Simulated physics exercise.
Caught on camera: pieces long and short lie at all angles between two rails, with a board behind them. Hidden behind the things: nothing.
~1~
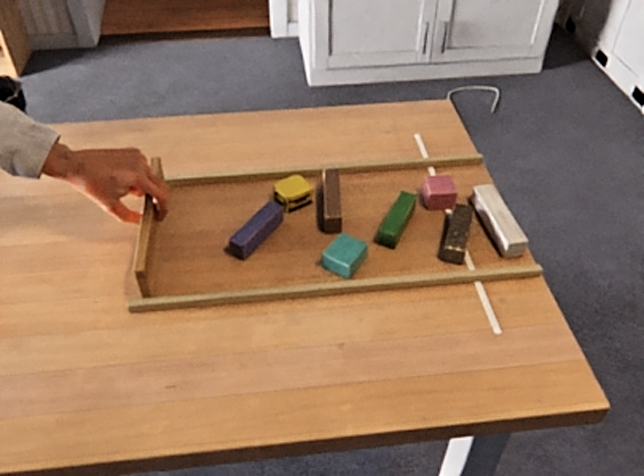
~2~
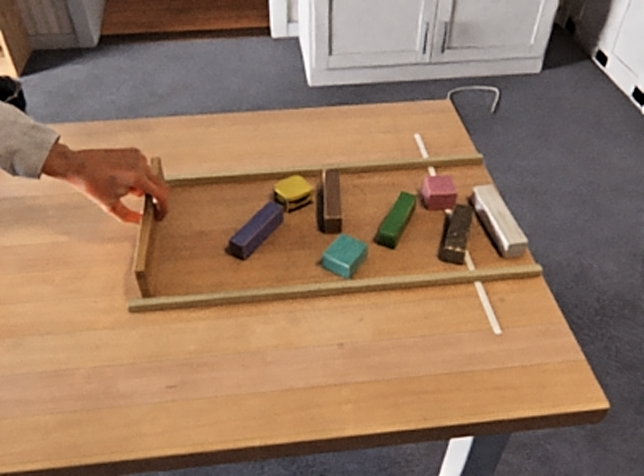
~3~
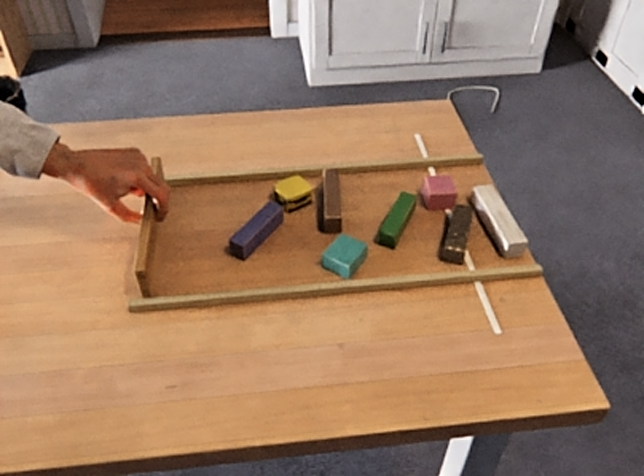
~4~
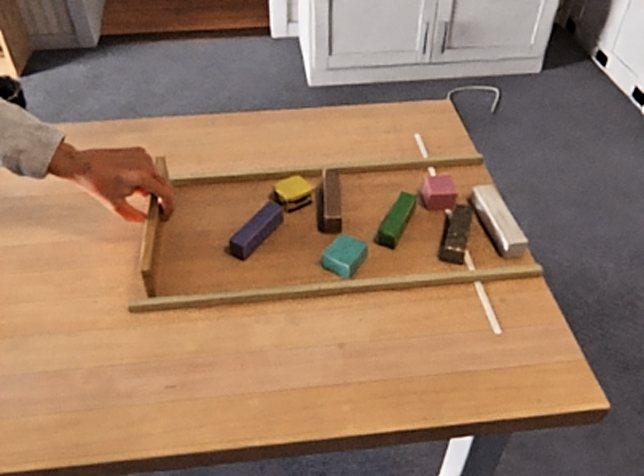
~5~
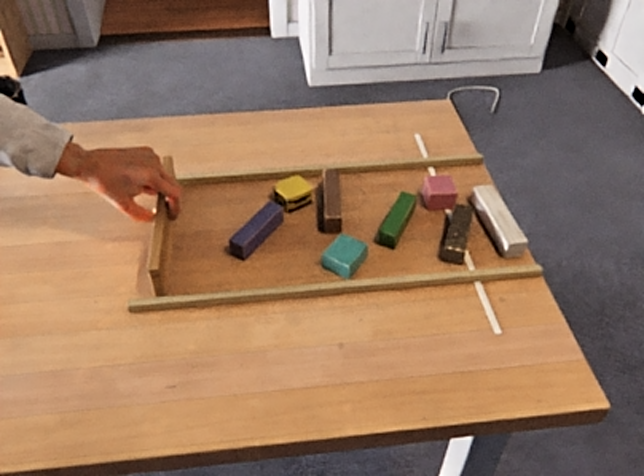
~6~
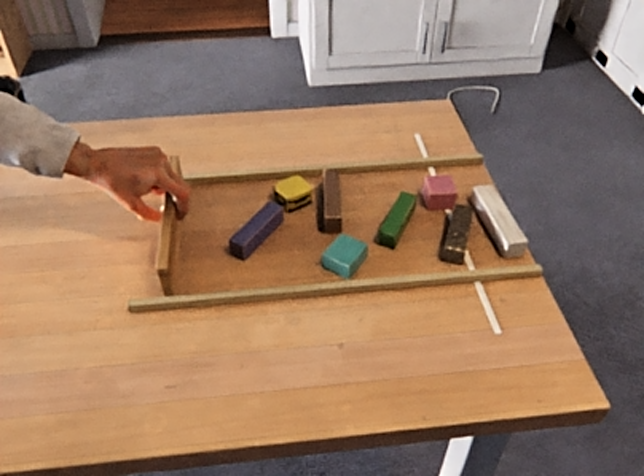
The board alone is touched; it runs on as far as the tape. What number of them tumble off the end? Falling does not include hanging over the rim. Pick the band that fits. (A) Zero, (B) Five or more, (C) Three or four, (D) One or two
One or two (D).
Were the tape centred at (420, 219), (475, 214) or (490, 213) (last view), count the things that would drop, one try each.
0, 4, 5.
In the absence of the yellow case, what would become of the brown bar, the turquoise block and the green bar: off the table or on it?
The brown bar: Remains. The turquoise block: Remains. The green bar: Remains.
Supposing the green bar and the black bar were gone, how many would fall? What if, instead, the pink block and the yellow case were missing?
1 in the first case and 1 in the second.
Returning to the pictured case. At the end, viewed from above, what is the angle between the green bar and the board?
Angle: Around 20°.
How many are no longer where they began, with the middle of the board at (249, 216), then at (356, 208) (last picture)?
Moved so far: 1, later 5.
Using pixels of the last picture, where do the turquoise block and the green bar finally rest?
In the last view, the middles sit near (489, 256) and near (501, 217).
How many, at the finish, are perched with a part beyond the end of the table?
It totals 2.
A little later, none off yet; white stick at rest near (498, 220); black bar at rest near (459, 234); pink block at rest near (439, 192).
When it is over, the number that fall off is one or two; down, pink block and white stick.
